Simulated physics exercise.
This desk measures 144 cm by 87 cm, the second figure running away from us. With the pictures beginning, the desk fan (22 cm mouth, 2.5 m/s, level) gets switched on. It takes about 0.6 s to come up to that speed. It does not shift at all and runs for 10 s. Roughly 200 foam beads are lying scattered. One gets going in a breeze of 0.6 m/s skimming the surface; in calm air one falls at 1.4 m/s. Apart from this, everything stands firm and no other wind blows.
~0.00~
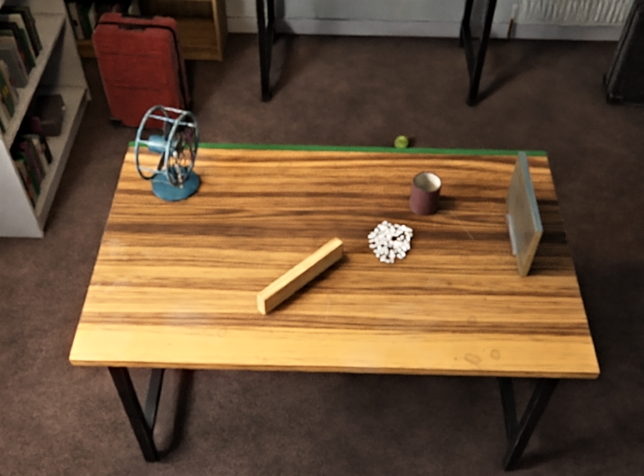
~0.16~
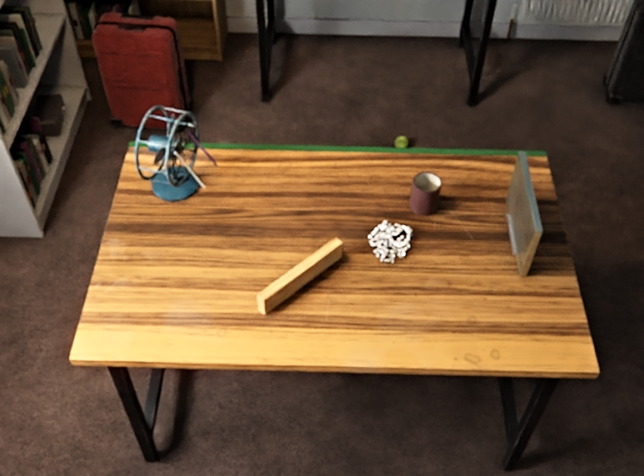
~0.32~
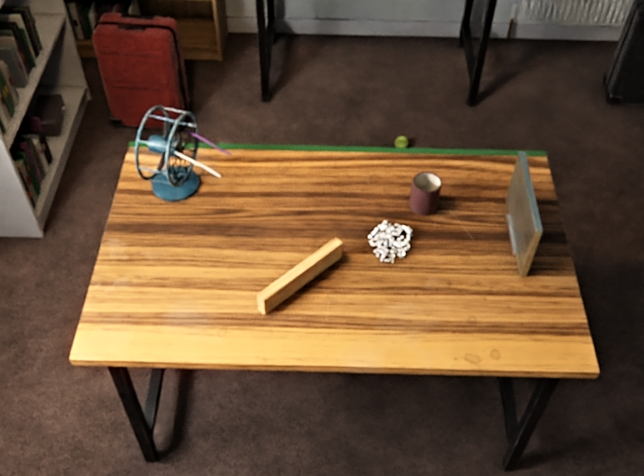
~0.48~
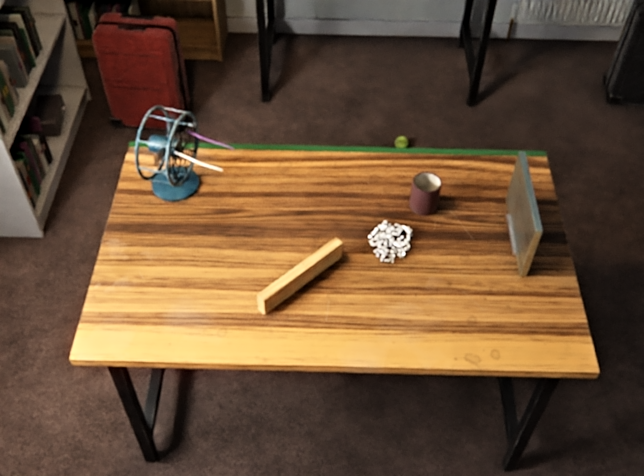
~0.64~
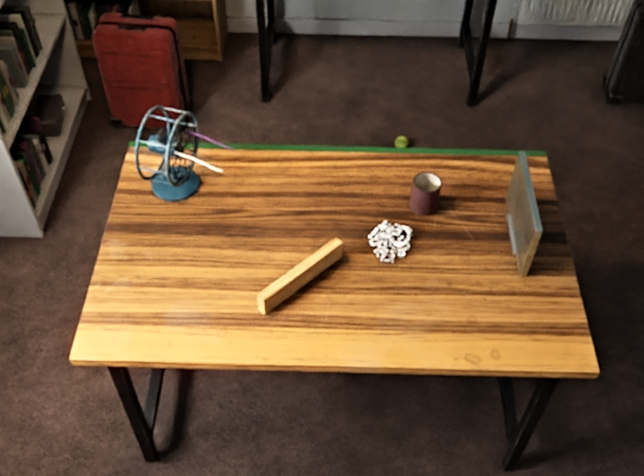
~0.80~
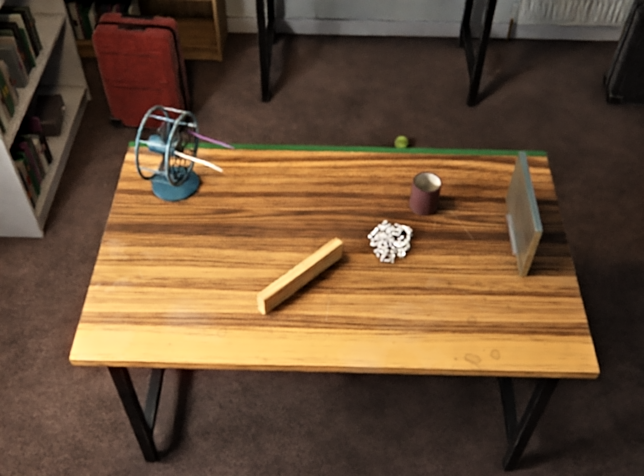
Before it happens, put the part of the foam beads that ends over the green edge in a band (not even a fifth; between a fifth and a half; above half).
The share stays below a fifth.
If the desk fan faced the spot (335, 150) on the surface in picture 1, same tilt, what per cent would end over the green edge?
Then roughly 0 per cent.
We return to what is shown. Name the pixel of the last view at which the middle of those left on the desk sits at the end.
The middle sits near pixel (403, 337).
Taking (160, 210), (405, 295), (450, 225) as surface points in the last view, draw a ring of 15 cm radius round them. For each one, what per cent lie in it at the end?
Taking the spots one by one, around 0 %, 10 % and 0 %.
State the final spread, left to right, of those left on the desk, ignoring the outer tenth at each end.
20 cm, give or take.
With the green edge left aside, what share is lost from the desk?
That lands at some 80 %.
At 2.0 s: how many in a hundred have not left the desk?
About 30 per cent remain.
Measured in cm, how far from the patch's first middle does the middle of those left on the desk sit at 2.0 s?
Roughly 35 centimetres.
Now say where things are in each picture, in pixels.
The middle of the foam beads is near (391, 243), none has stirred yet and the mouth of the desk fan is at (168, 146), in the first frame.
The middle of the foam beads is near (391, 241), none has stirred yet and the green edge is centred on (337, 147), in the second frame.
The middle of the foam beads is near (391, 241), none has stirred yet, the top of a mug is at (427, 182) and the top of a board is at (301, 268), in the third frame.
The middle of the foam beads is near (391, 241) and none has stirred yet, in the fourth frame.
The middle of the foam beads is near (391, 241) and none has stirred yet, in the fifth frame.
The middle of the foam beads is near (391, 241) and none has stirred yet, in the sixth frame.
After 2.0 s the count stands so, 2 % are over the green edge; the middle of those still in play is near (419, 334).
After 3.2 s the count stands so, 2 % are over the green edge; the middle of those still in play is near (403, 337).
After 5.5 s the count stands so, 2 % are over the green edge; the middle of those still in play is near (409, 335).
After 10.0 s, at the end, 2 % are over the green edge; the middle of those still in play is near (403, 337).
